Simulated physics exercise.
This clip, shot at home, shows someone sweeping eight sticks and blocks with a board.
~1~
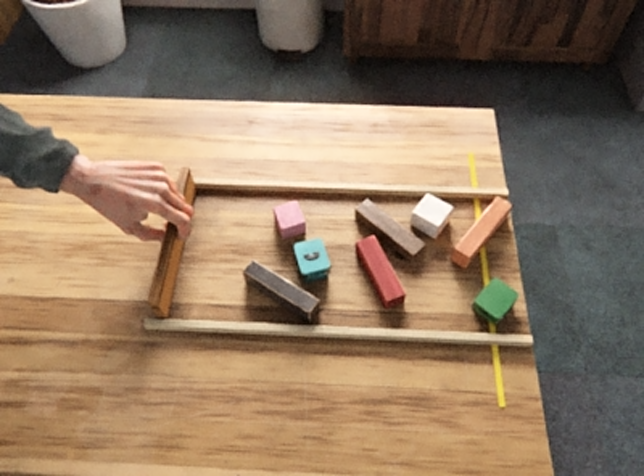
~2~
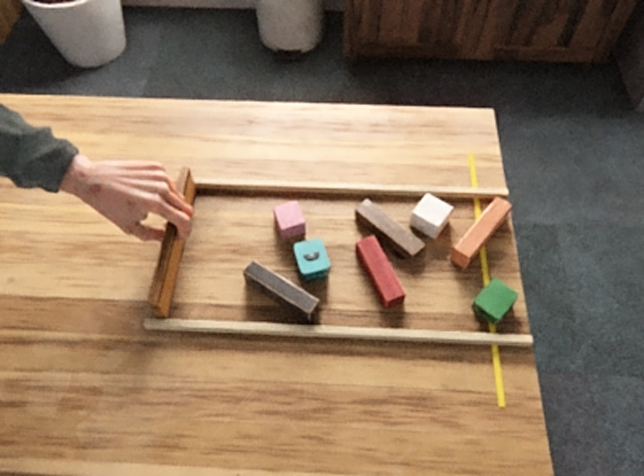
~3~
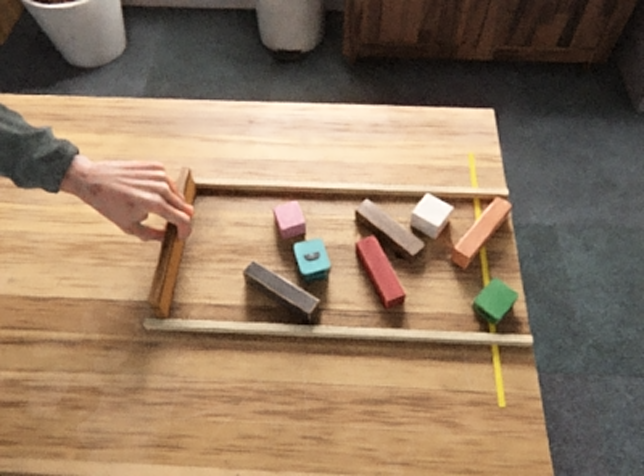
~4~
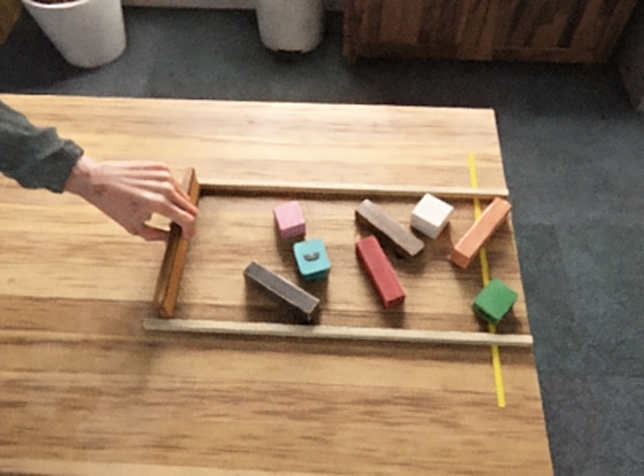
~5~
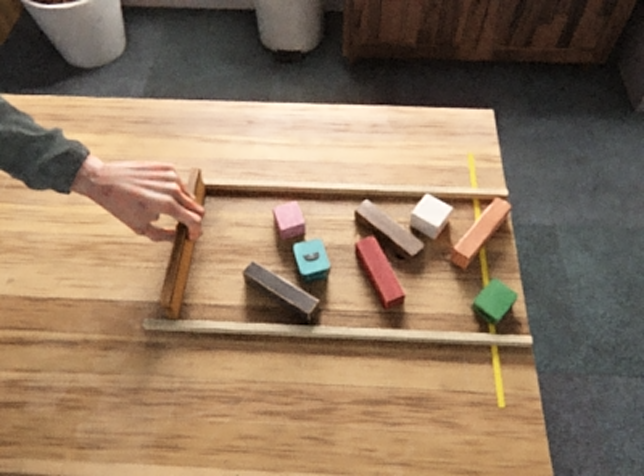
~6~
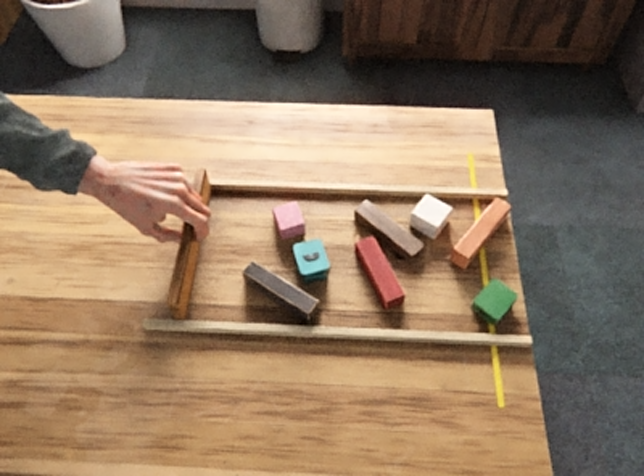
On a wooden table, a hand held a wooden board at the left end of two rails and slid it slightly right, while the scattered coloured blocks and sticks between the rails stayed still.
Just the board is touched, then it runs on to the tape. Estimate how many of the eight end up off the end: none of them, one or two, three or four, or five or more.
The board is going to sweep off at least five.
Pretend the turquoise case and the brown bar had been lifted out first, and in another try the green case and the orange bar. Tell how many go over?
Falls come to 2 the first time and 3 the other time.
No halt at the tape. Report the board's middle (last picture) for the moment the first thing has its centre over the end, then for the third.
For the first, roughly (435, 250); for the next, roughly (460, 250).
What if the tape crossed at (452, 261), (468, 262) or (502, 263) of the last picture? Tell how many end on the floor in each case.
In order, 2, 4 and 7.
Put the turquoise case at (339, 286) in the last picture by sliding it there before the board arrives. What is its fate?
I reckon from there it stays aboard.
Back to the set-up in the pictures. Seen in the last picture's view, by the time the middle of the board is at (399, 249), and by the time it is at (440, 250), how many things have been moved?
Moved so far: 7, later 8.
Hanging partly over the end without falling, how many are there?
2 in all.
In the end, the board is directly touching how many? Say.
3.
A little later, none off yet; green case at rest near (494, 303); orange bar at rest near (481, 233); white block at rest near (431, 217).
Next, none off yet; green case at rest near (494, 303); orange bar moving near (484, 233); white block shifted about its own width near (454, 212).
When it is over, the number that fall off is five or more; down, red stick, brown bar, white block, orange bar and green case.
